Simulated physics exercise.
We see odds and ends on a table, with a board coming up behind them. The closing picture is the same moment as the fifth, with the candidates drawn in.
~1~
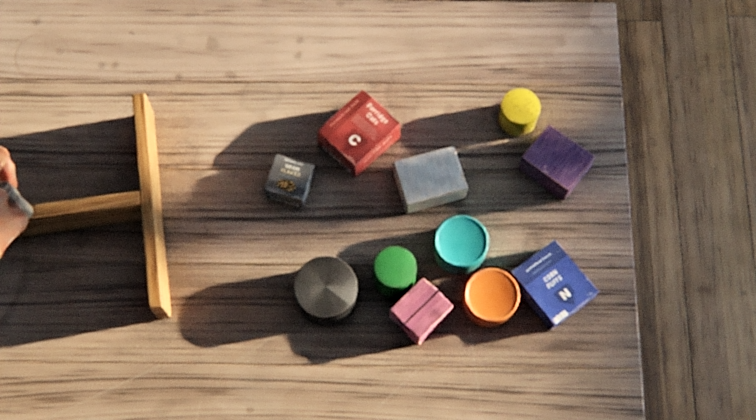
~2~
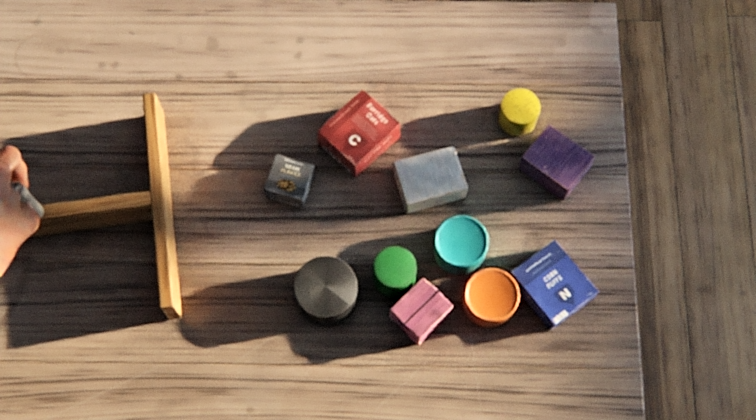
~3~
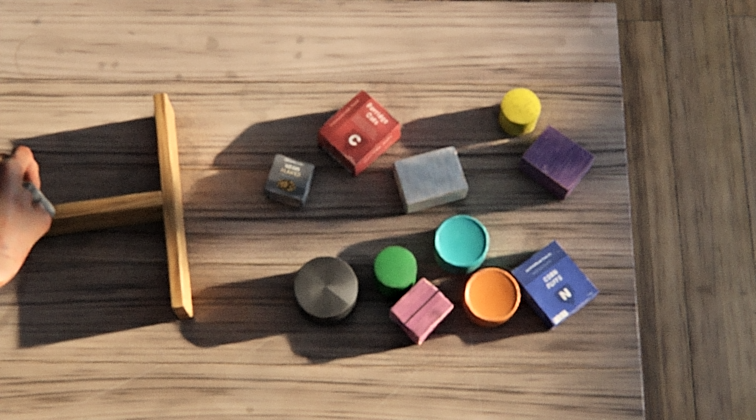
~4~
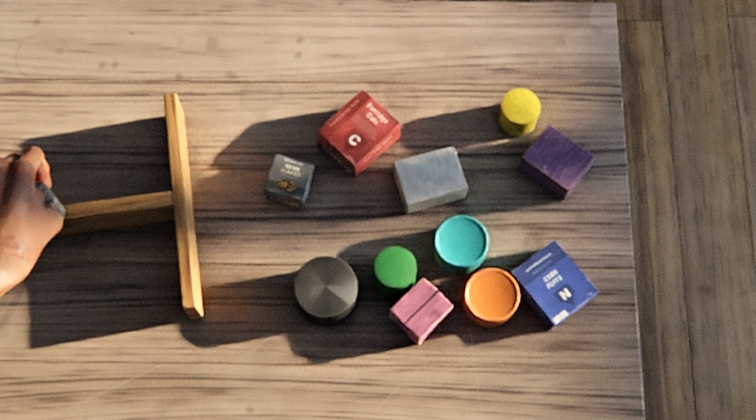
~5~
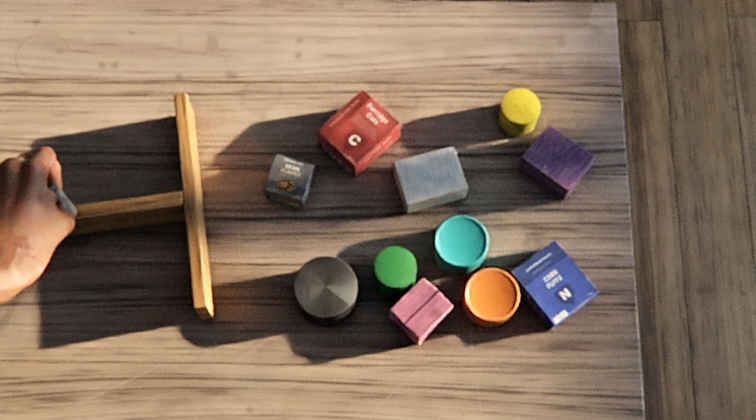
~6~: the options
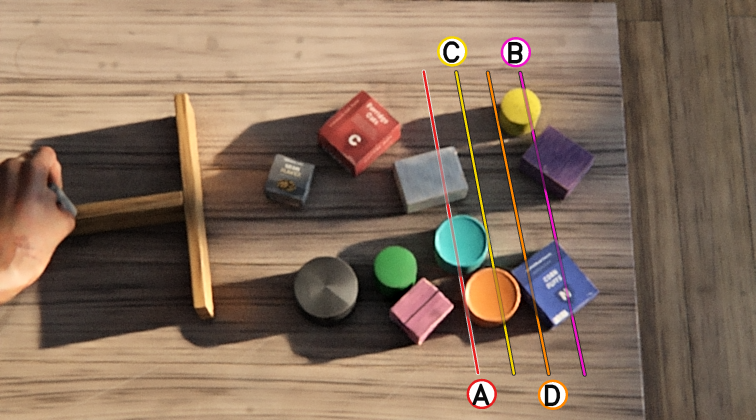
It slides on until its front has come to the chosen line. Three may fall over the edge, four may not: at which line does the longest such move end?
At B, and not beyond.
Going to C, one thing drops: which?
It is the blue packet.
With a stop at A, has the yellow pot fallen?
No.
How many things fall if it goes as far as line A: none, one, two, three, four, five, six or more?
In all, none.
On the marked copy, A at (450, 215); B at (551, 216); C at (484, 216); D at (517, 216).
Following B. Soon after the start, board (320, 198); red packet (369, 131); black tin (371, 287).
Later, board (453, 200); blue packet (613, 279); purple block (583, 159).
In the end, board (552, 201); purple block over the edge; orange tub over the edge; three fallen.
As for the rest, A is within the limit but short; C is within the limit but short; D is within the limit but short.
